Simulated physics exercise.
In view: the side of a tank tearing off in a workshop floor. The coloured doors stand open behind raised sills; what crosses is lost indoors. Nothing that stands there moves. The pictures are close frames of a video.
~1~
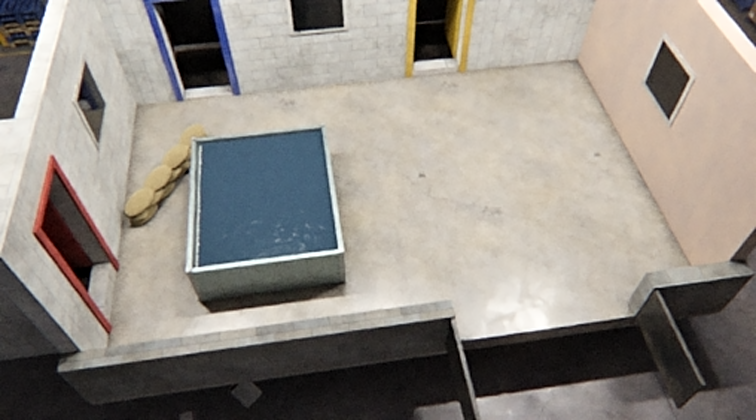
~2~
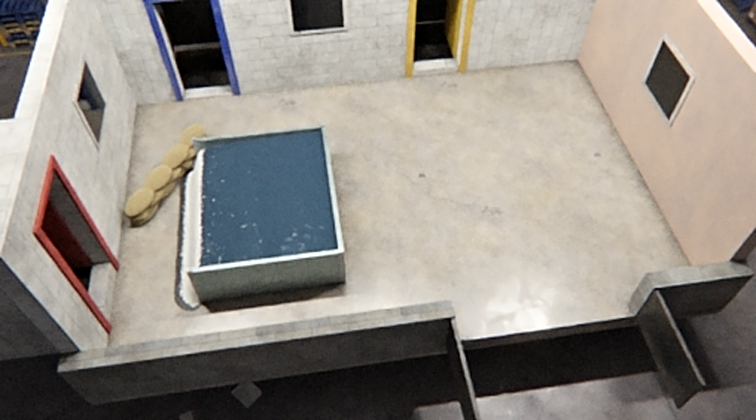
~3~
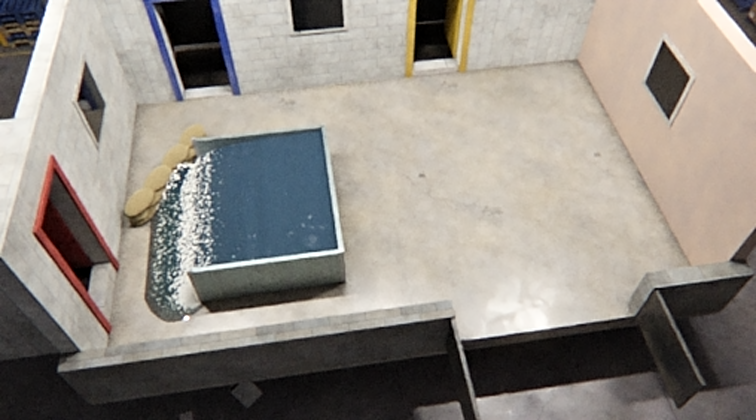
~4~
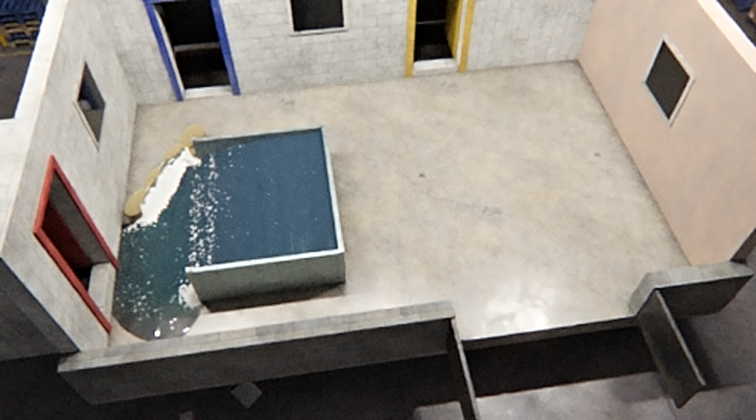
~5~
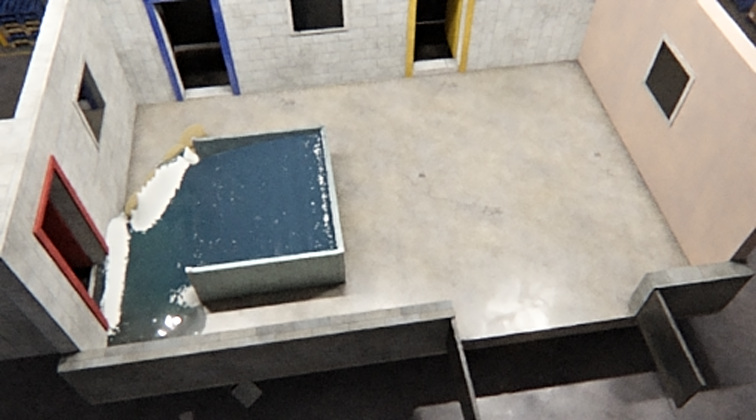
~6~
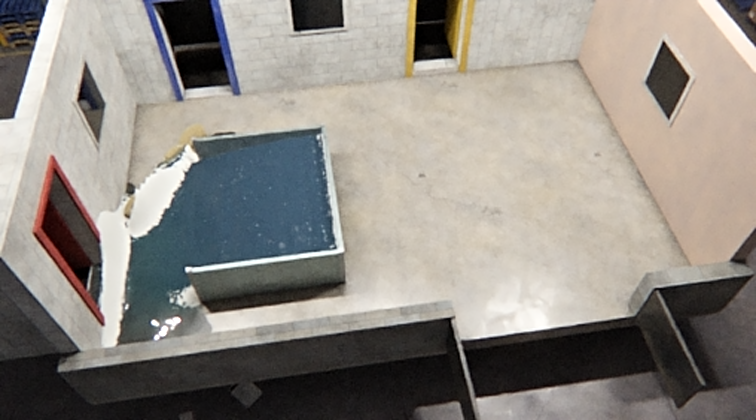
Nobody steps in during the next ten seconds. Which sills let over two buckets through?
One by one: The yellow door holds within the limit; the blue door floods; the red door floods.
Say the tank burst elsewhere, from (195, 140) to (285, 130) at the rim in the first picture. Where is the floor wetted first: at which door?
It is the blue-painted one.
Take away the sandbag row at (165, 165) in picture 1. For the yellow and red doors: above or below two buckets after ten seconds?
One by one: The yellow one takes less, the red one passes that mark.
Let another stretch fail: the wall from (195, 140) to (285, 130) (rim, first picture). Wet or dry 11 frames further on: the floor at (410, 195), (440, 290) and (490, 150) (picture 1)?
In turn: Clear, clear, not flooded.
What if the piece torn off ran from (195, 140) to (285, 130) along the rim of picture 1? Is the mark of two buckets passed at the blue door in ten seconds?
One by one: The blue door floods.
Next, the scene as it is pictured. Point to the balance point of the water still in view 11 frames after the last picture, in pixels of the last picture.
Close to (206, 244).
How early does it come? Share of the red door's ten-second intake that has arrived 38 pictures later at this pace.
Close to 100 %.
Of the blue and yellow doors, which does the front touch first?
I say the blue-painted one.
A moment on, water covers 20 % of the floor; the yellow door not reached, the blue door not reached, the red door over two buckets in.
Next, water covers 30 % of the floor; the yellow door not reached, the blue door wet at the sill, nothing in, the red door far over two buckets in.
Then, water covers 50 % of the floor; the yellow door wet at the sill, nothing in, the blue door under two buckets in, the red door far over two buckets in.
Later, water covers 90 % of the floor; the yellow door wet at the sill, nothing in, the blue door over two buckets in, the red door far over two buckets in.
In the end, water covers 95 % of the floor; the yellow door wet at the sill, nothing in, the blue door over two buckets in, the red door far over two buckets in.
